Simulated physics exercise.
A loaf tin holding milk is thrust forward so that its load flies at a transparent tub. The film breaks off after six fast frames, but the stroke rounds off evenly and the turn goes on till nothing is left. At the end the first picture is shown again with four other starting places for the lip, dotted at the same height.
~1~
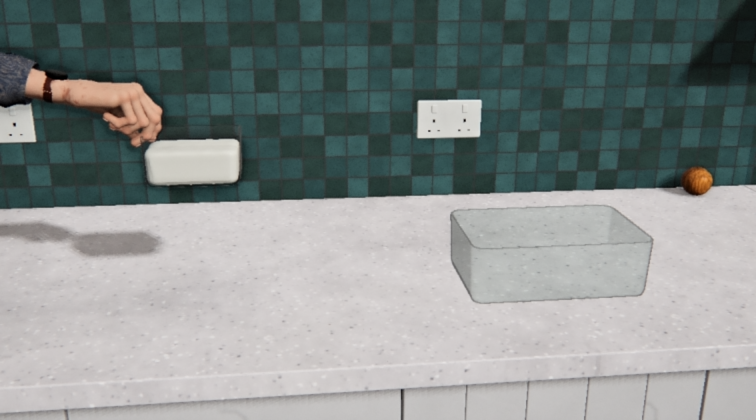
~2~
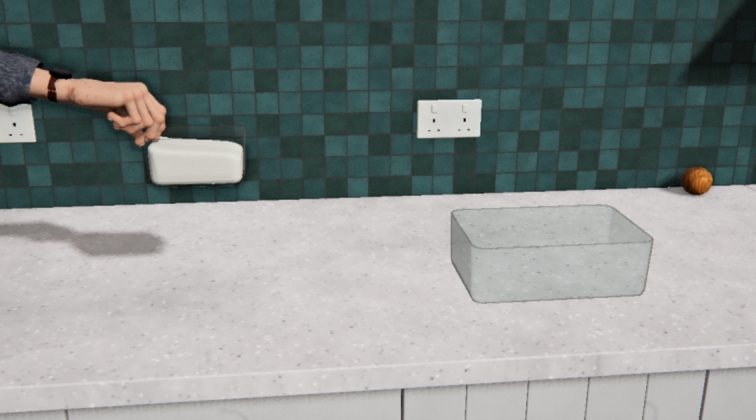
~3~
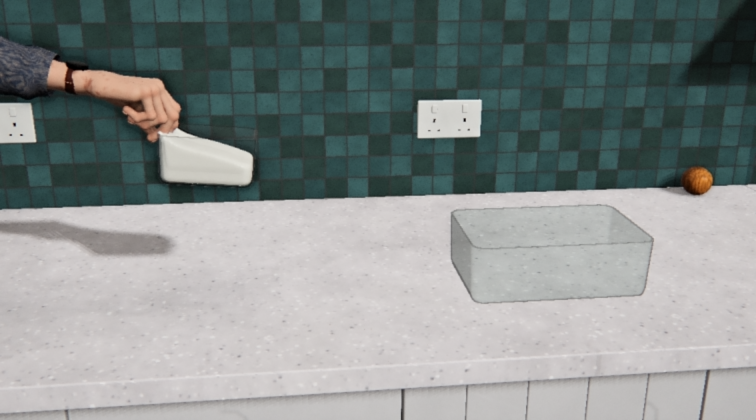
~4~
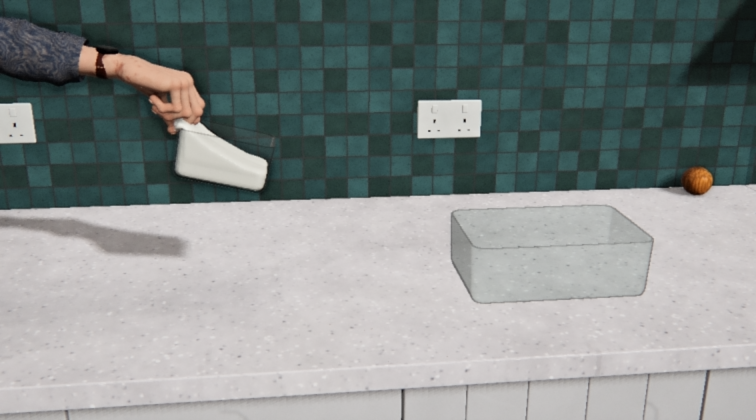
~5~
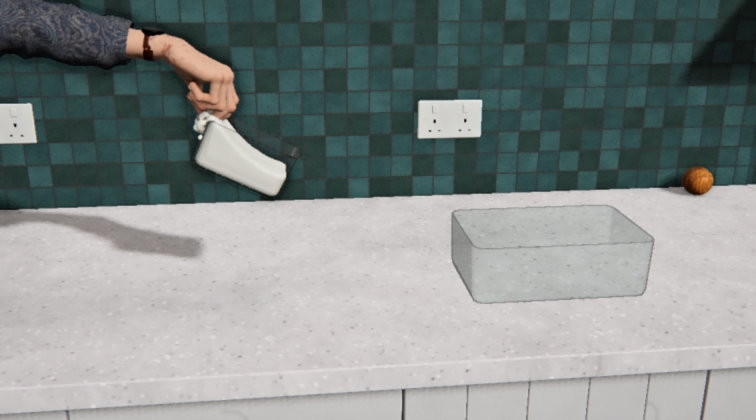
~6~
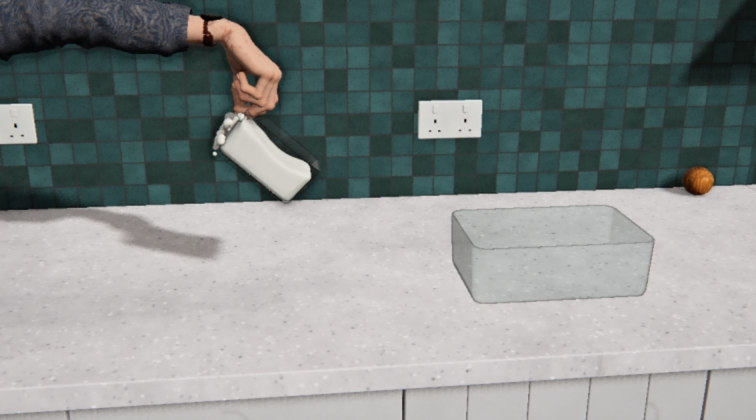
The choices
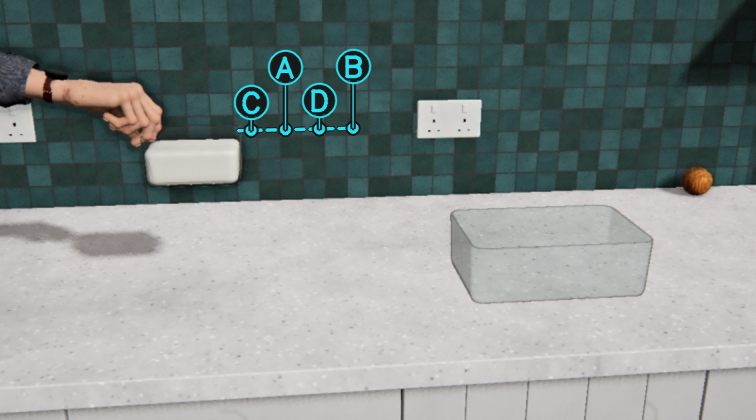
A hand in a dark patterned sleeve, with a bracelet at the wrist, holds a cream-white rectangular container at the left, above a speckled pale countertop. Seen from slightly above by a still camera, a clear tub sits right of centre before green tiles with white sockets, and a small orange-brown ball rests far right. The hand moves right and rises, tilting the container steeply as white milk slides over its lower rim.
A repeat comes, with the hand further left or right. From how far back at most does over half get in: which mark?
Place A.
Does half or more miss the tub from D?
No.
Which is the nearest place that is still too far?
Place C.
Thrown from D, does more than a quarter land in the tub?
Yes, it does.
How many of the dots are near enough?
Three.
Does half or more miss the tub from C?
Yes, that goes wrong.
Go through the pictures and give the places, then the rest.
The first frame shows upright, lip at (238, 130); tub from (470, 302) to (643, 293); nothing has left yet.
The second frame shows upright, lip at (242, 130); nothing has left yet.
The third frame shows tipped about 5°, lip at (254, 134); nothing has left yet.
The fourth frame shows tipped about 14°, lip at (273, 141); milk is over the rim, down to (179, 126).
The fifth frame shows tipped about 27°, lip at (296, 151); milk is over the rim, down to (202, 134).
The sixth frame shows tipped about 42°, lip at (318, 164); milk is over the rim, down to (216, 148).
On the marked copy, A at (285, 129); B at (353, 128); C at (251, 130); D at (319, 128).
For place A, about 69 % lands in the tub, 24 % falls short and 8 % goes beside or beyond.
For place B, about 70 % lands in the tub, 5 % falls short and 25 % goes beside or beyond.
For place C, about 23 % lands in the tub, 69 % falls short and 8 % goes beside or beyond.
For place D, about 73 % lands in the tub, 13 % falls short and 14 % goes beside or beyond.
